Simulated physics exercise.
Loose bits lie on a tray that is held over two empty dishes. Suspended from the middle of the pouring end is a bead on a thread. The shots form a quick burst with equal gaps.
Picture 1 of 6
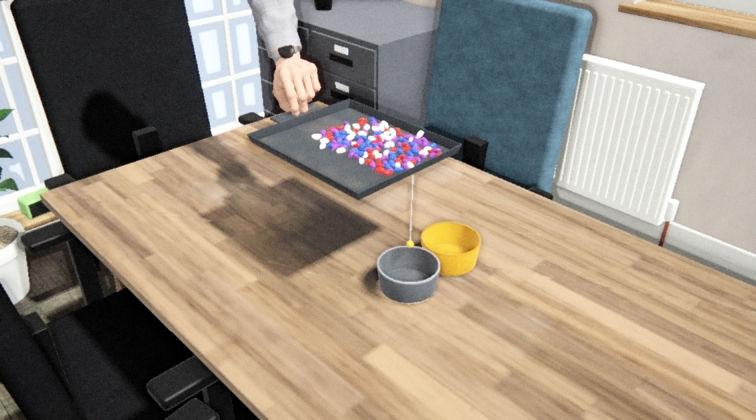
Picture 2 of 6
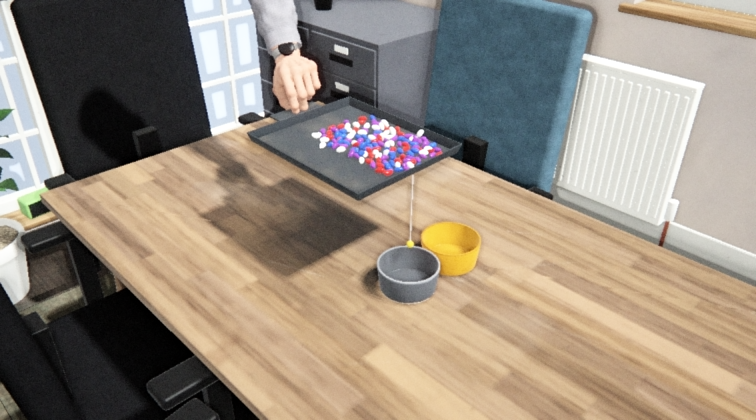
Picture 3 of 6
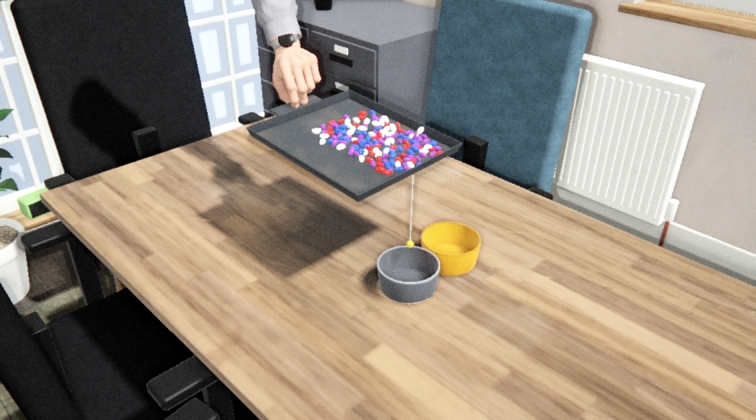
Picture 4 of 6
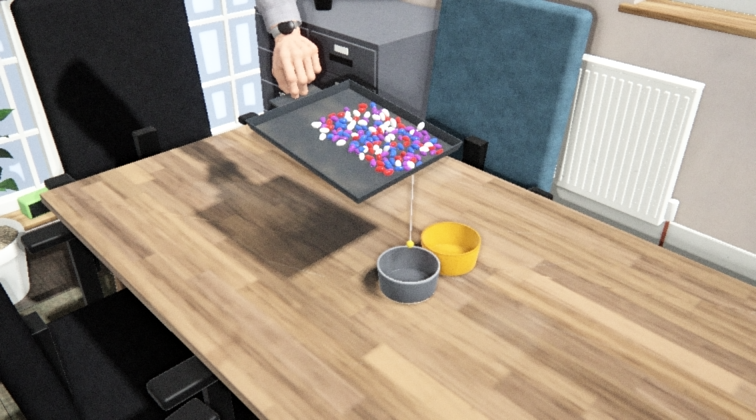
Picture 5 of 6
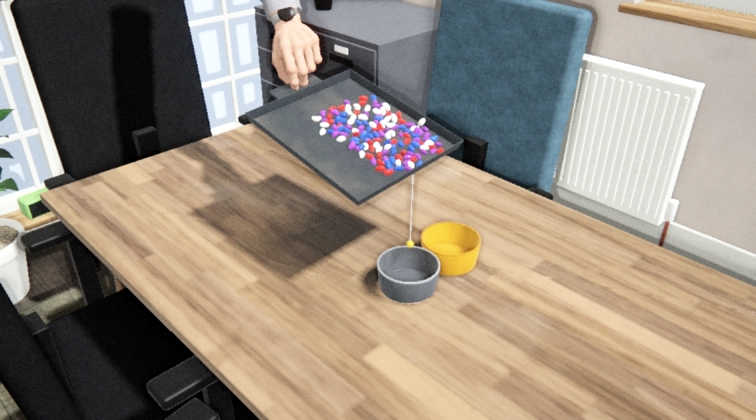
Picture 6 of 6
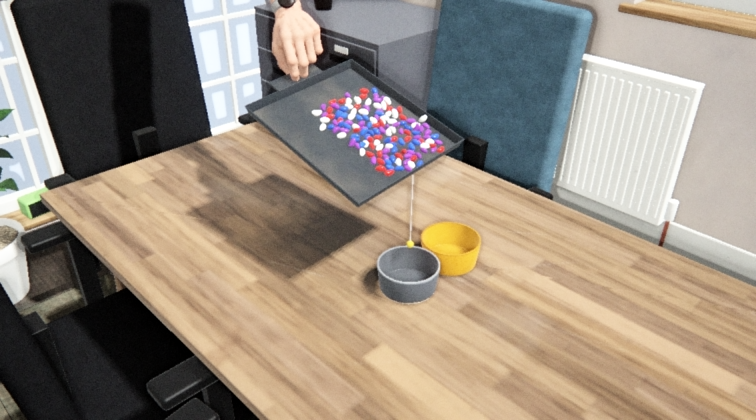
To begin with, a hand holds a dark tray of red, white, blue and purple jelly beans nearly still above a wooden table with a grey dish and a yellow one. The hand then gradually raises the tray's far side, and the pouring end slants lower at its left corner, while the beans stay on the tray.
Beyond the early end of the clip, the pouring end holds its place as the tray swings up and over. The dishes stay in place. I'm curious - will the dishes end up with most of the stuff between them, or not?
The catch is short of half the load.
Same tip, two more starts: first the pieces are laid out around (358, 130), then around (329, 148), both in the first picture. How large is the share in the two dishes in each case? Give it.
It would be 20 in a hundred, and then 20 in a hundred.
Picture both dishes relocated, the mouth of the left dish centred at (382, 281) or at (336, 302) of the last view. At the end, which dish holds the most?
In turn: The left-side dish; the right-side dish.
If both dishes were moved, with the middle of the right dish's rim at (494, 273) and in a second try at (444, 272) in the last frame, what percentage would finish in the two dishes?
Some 0 percent in the first case, 20 percent in the second.
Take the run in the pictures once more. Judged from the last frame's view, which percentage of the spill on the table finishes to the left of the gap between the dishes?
I'd put it at around 90 per cent.
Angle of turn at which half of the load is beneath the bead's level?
Roughly 95 degrees of tilt.
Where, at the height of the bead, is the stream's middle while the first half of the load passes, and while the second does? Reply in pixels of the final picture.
I'd say close to (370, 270) at first and close to (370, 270) later on.
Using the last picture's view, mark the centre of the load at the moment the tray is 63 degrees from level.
I'd put the middle close to (385, 172).
Soon, tray tipped steeply; nearly all on the tray; a stray few outside both; a small part in the air.
A while on, tray tipped past a quarter turn; a stray few on the tray; about a quarter in the left dish; about half outside both; about a quarter in the air.
Towards the end, tray tipped past a quarter turn; about a quarter in the left dish; most outside both.
Finally, tray tipped past a quarter turn; about a quarter in the left dish; none in the right dish; most outside both.
